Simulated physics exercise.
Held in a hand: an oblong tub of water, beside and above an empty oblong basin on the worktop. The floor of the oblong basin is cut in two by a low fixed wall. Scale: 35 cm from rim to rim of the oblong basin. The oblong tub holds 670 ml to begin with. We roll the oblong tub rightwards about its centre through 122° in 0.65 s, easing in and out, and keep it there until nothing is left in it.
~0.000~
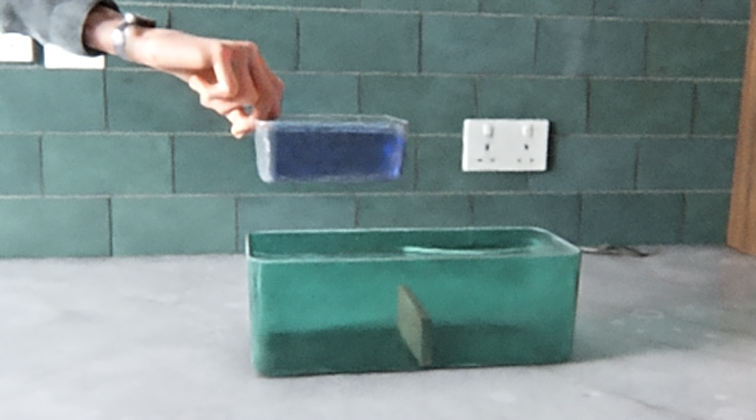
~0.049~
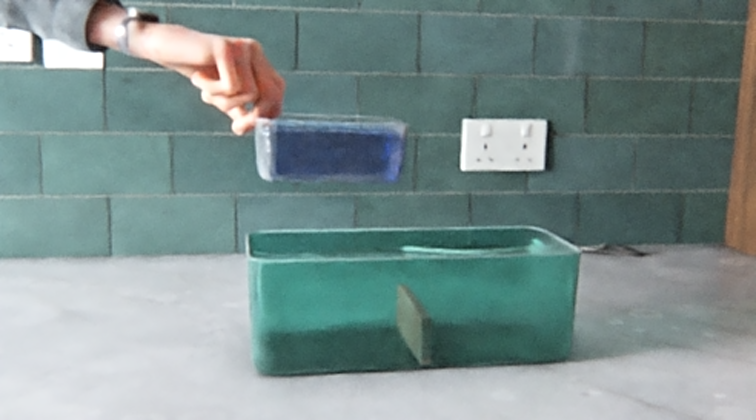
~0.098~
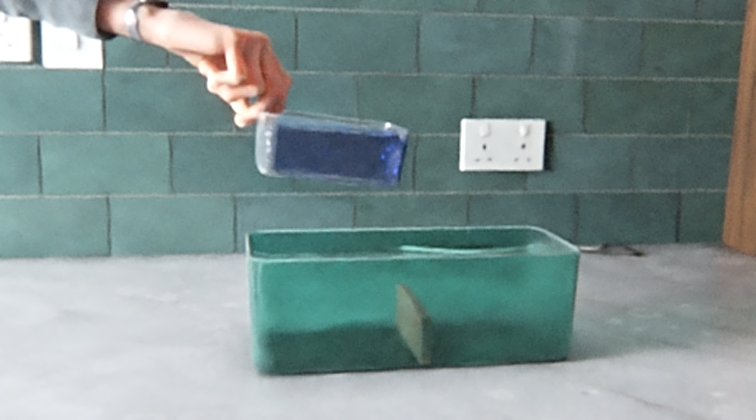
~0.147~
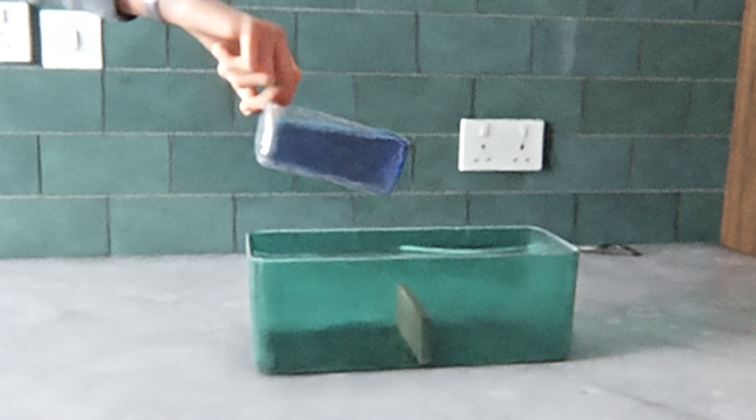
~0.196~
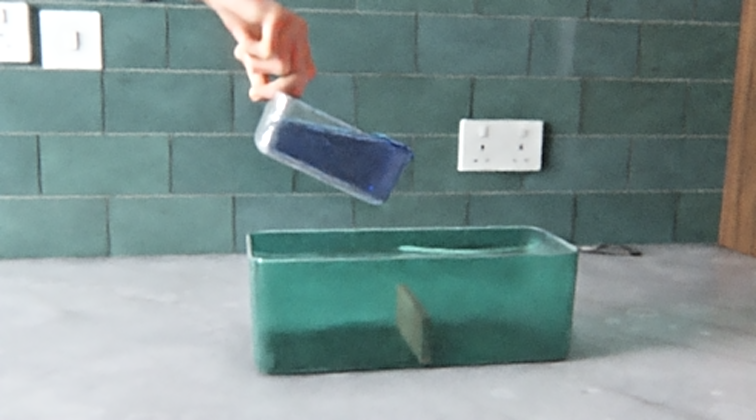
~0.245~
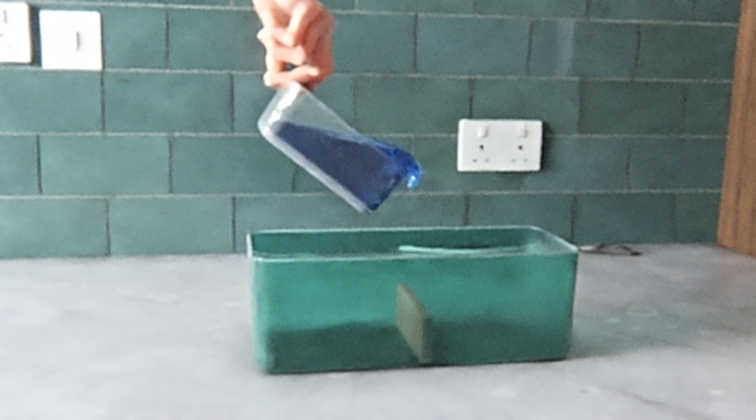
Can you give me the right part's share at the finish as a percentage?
Sure, about 63 percent.
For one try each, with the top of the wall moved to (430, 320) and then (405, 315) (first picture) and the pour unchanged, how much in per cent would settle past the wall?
Some 45 in a hundred, then some 70 in a hundred.
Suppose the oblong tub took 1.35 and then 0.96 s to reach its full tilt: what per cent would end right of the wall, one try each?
Try 1: Approx. 75 %; try 2: Approx. 75 %.
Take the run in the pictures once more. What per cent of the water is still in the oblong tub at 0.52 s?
I'd estimate some 5 % remains.
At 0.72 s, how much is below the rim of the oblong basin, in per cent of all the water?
Close to 86 in a hundred.
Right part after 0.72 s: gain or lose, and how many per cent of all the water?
It rises by about 4.
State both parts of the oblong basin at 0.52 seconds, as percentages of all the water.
Left roughly 18 per cent, right roughly 66.
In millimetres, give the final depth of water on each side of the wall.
Final reading - left some 10 mm, right some 20 mm.
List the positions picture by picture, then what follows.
In the first picture, tilt 0°; pouring edge (400, 122); surface from (259, 128) to (397, 129); the oblong basin's rim runs from (248, 248) to (562, 242); the wall's top is at (414, 302).
In the second picture, tilt 2°; pouring edge (400, 124); surface from (260, 127) to (396, 130).
In the third picture, tilt 7°; pouring edge (401, 130); surface from (261, 124) to (397, 132).
In the fourth picture, tilt 15°; pouring edge (402, 141); surface from (262, 122) to (401, 136).
In the fifth picture, tilt 25°; pouring edge (402, 155); surface from (264, 123) to (401, 147); 4 per cent is over the edge.
In the sixth picture, tilt 38°; pouring edge (399, 170); surface from (264, 120) to (379, 146); 12 per cent is over the edge.
By 0.52 s the tilt is 110° and 5 per cent is still to pour, 18 is left of the wall and 65 right of it.
By 0.72 s the tilt is 122° and 0 per cent is still to pour, 27 is left of the wall and 59 right of it.
By 0.92 s the tilt is 122° and 0 per cent is still to pour, 30 is left of the wall and 64 right of it.
By 1.15 s the tilt is 122° and 0 per cent is still to pour, 31 is left of the wall and 63 right of it.
At rest 31 per cent lies left of the wall, 63 right of it and 6 outside.
